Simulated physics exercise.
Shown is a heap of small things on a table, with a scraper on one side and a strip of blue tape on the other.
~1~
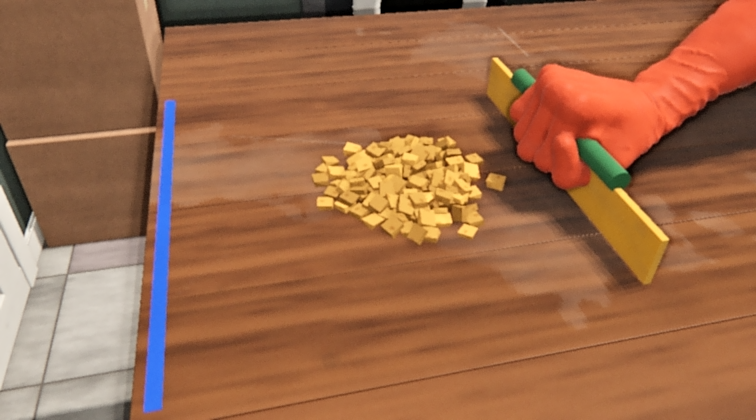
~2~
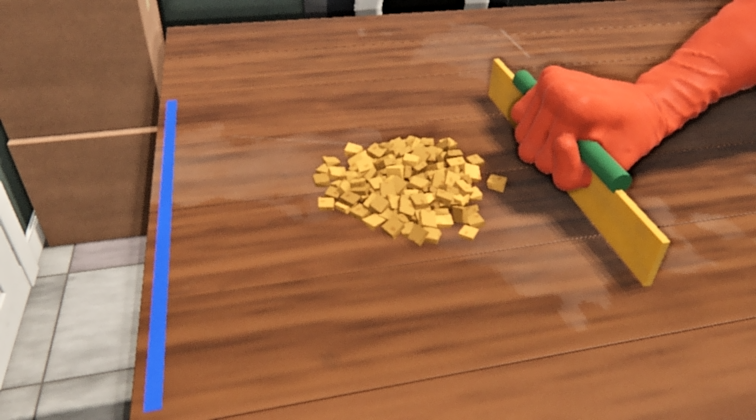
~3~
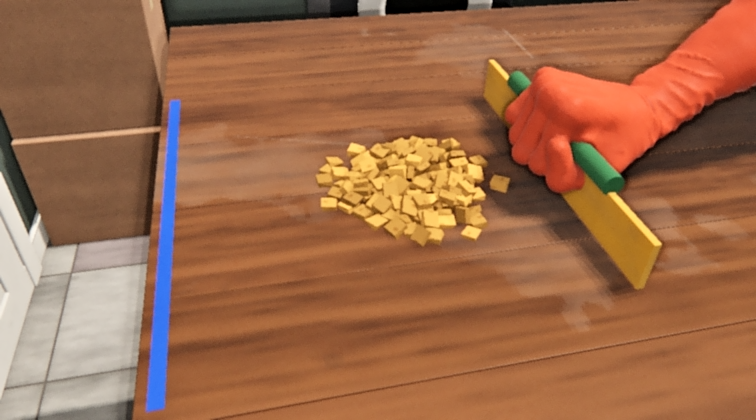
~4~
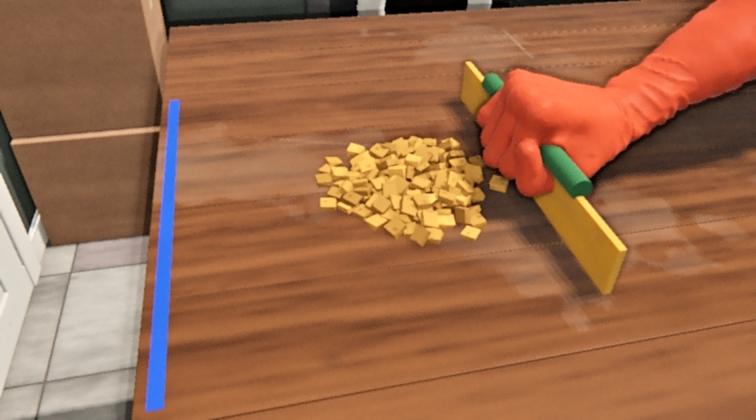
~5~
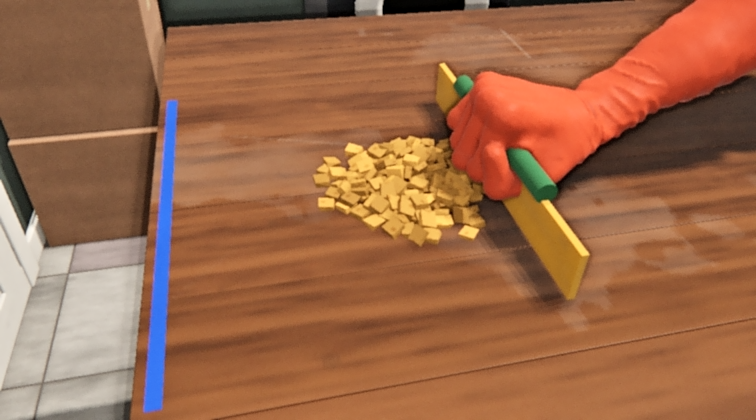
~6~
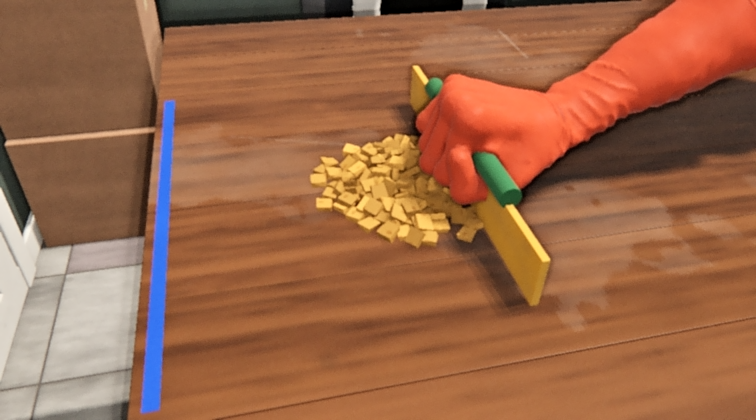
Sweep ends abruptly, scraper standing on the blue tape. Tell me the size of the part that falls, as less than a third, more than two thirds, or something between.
The part that falls is more than two thirds.
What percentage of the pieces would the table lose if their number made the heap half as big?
Some 100 per cent of the pieces.
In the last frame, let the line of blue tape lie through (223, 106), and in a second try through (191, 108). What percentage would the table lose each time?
First some 30, then 80 per cent.
Shortly afterwards, scraper still moving, near (310, 157); heap all on the table, its front near (193, 222).
Next, scraper stopped at the blue tape; heap all but a few over the edge.
Some moments later, scraper stopped at the blue tape; heap the whole lot over the edge.
In the end, scraper stopped at the blue tape; heap the whole lot over the edge.
